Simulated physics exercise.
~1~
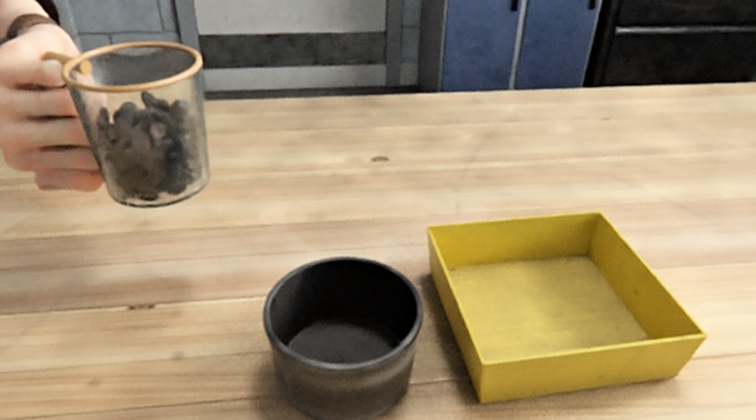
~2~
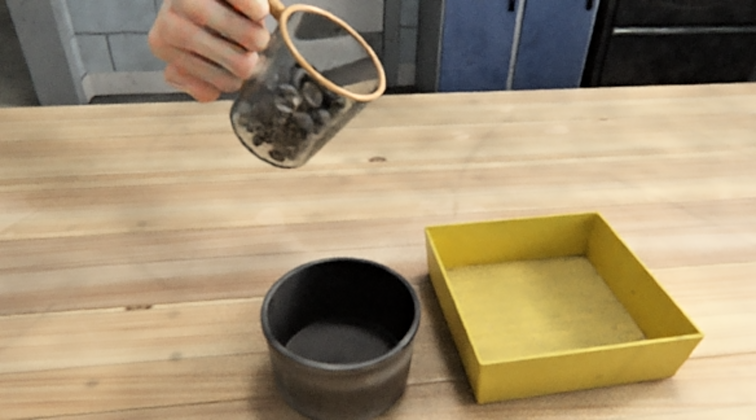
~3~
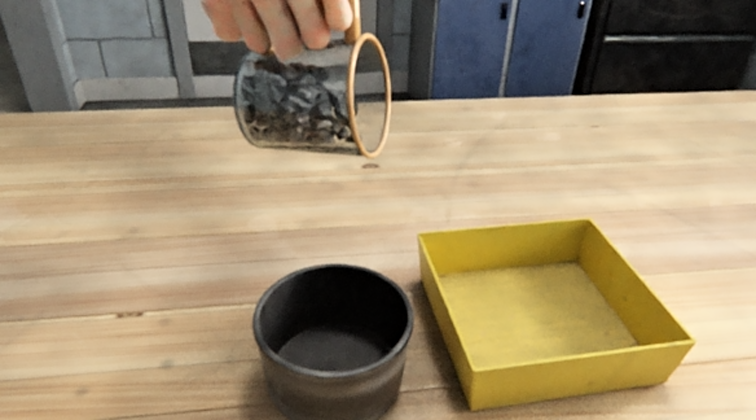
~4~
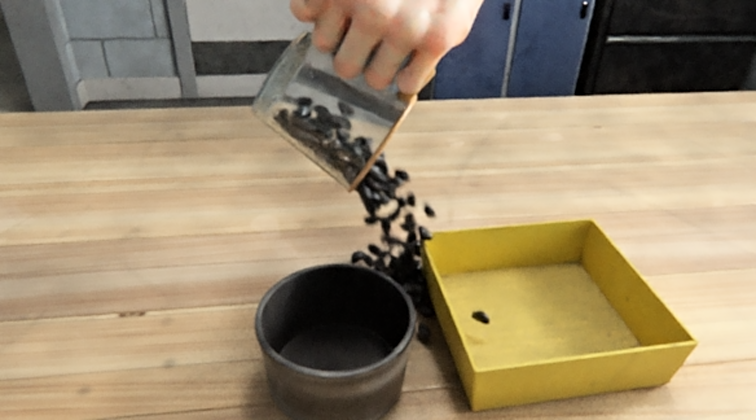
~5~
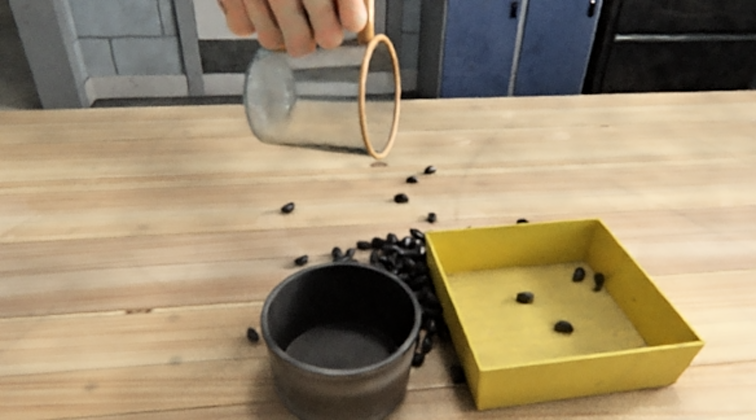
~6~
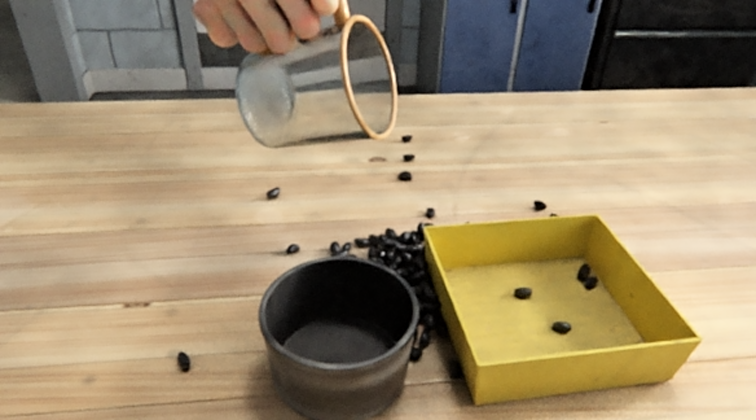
In the video, a hand moves a clear cup of black beans to the right above a wooden table and tips it, pouring them between a black dish and a yellow tin. Most beans end piled and scattered on the table, a few lie in the tin, and the dish appears empty.
